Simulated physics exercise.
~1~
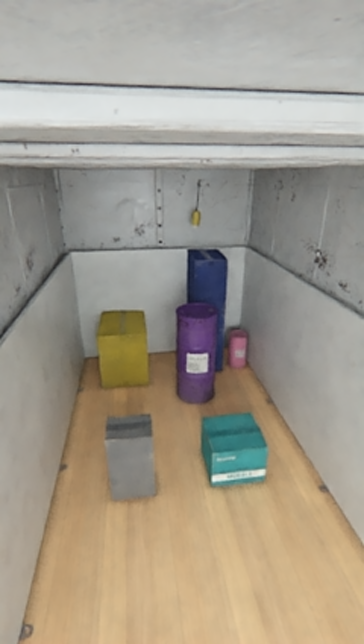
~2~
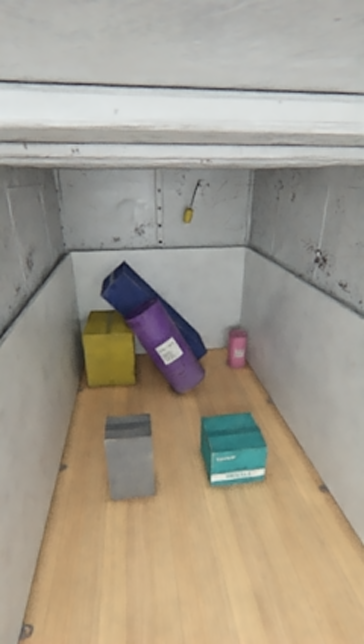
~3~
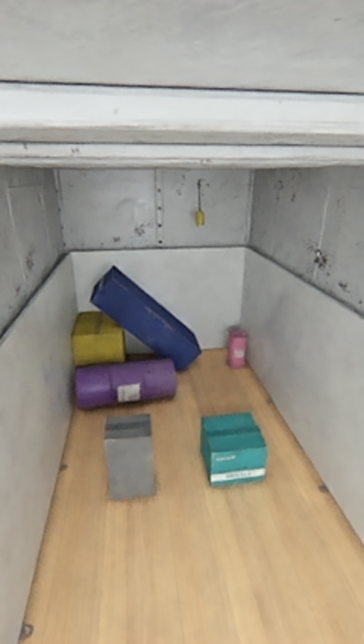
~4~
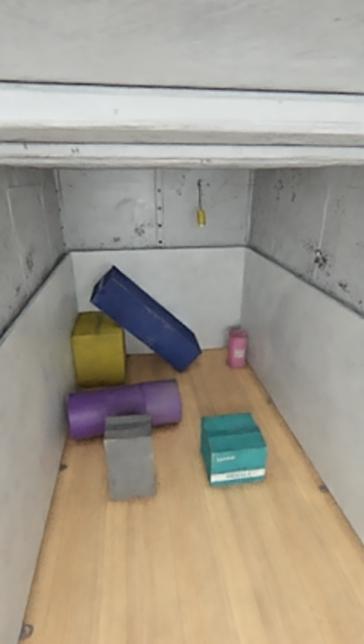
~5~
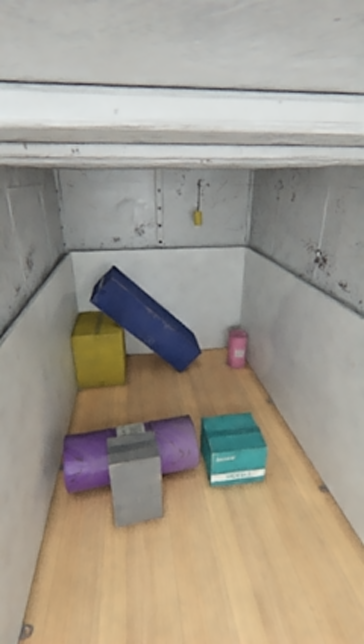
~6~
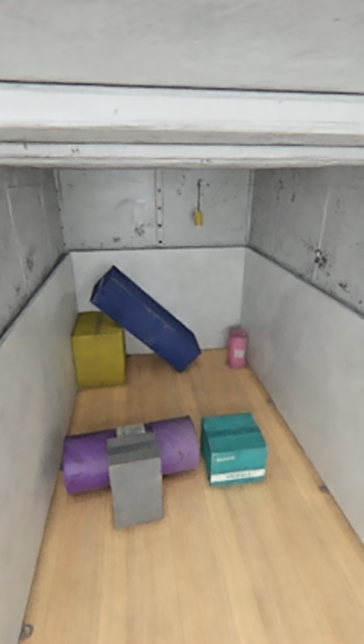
The purple drum topples left with the blue box, then rolls forward, nudging the grey box.
